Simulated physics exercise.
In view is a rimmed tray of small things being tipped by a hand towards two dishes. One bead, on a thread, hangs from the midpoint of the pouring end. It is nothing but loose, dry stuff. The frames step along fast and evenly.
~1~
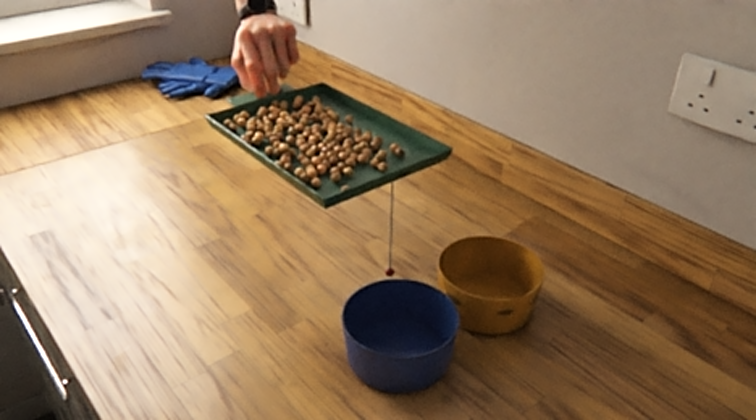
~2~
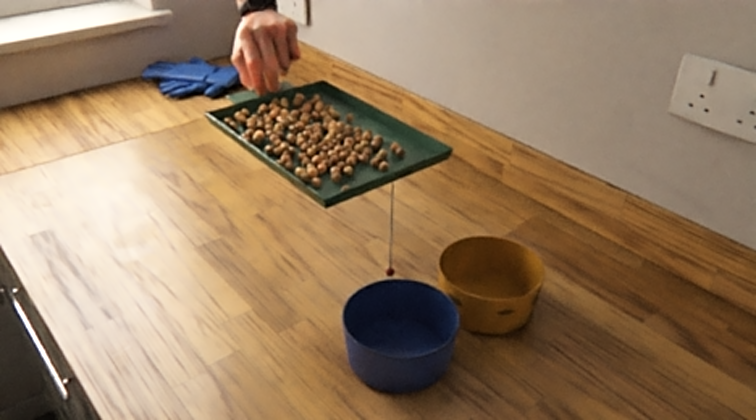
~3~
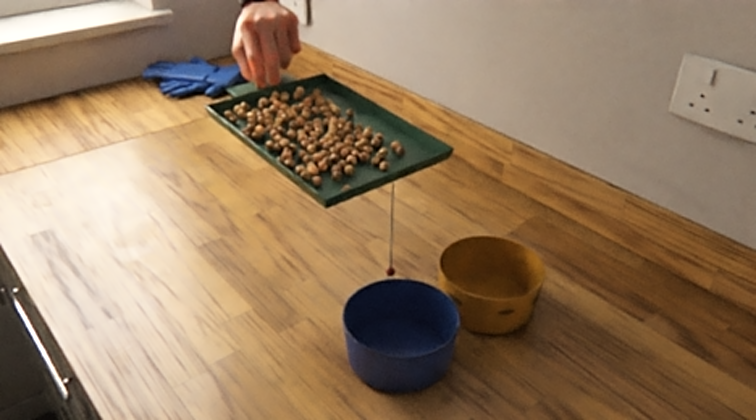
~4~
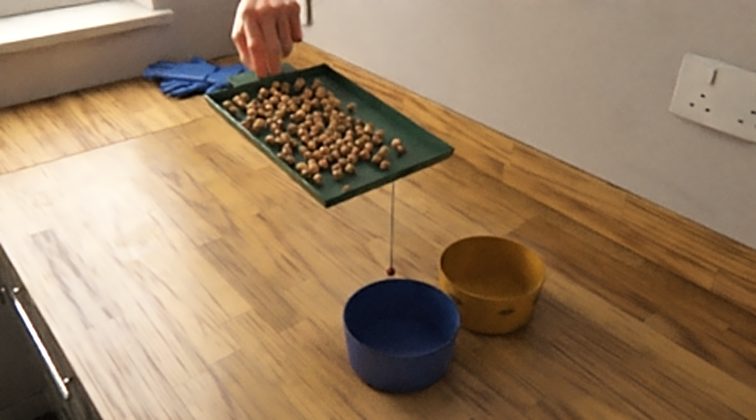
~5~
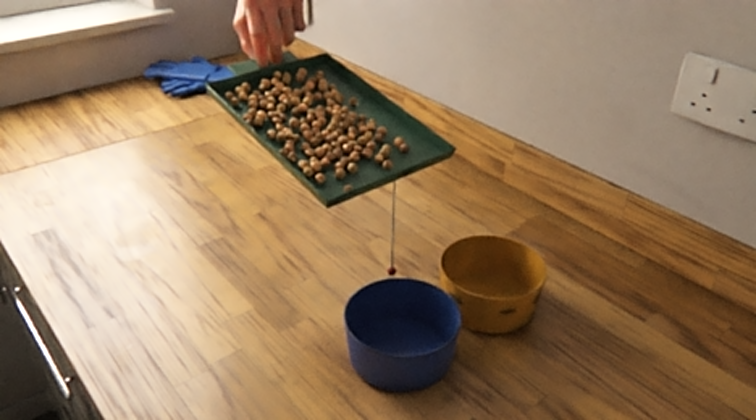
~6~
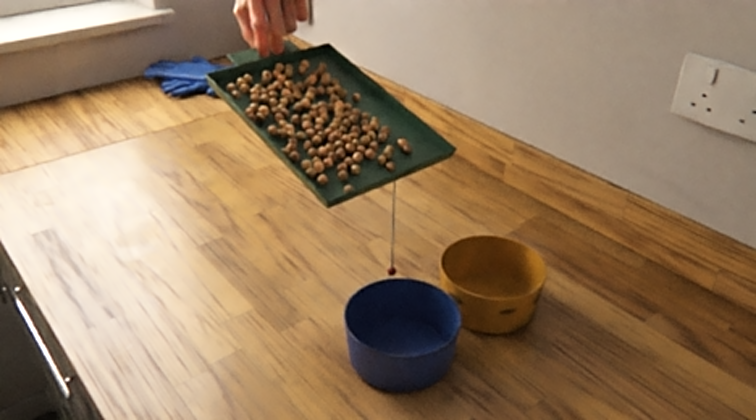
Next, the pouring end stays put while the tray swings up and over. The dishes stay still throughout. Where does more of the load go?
Looks to me like the dish on the left ends up with more.
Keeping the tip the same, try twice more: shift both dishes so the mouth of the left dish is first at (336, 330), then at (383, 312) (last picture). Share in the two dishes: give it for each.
It would be roughly 80 per cent for the first and roughly 90 per cent for the second.
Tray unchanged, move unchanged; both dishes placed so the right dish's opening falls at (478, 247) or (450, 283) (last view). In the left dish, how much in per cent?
In order: 60 percent and 50 percent.
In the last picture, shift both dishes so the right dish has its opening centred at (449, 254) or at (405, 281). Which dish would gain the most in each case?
The dish to the left, then the dish to the right.
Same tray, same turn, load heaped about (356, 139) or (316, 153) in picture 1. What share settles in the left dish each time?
Close to 70 %, followed by close to 70 %.
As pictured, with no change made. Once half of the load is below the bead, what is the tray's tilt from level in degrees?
About 80° of tilt.
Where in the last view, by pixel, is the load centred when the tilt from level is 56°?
Centre estimate: (376, 159).
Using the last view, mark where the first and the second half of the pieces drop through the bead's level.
About (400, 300) to begin with, then about (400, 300).
Soon after the last picture, tray tipped steeply; nearly all on the tray; a stray few in the left dish; a stray few in the right dish; a stray few outside both; a stray few in the air.
A little later, tray tipped right over; a stray few on the tray; about half in the left dish; a small part in the right dish; a small part outside both; about a quarter in the air.
Later still, tray tipped past a quarter turn; about two thirds in the left dish; a small part in the right dish; about a quarter outside both.
At rest, tray tipped past a quarter turn; about two thirds in the left dish; a small part in the right dish; about a quarter outside both.
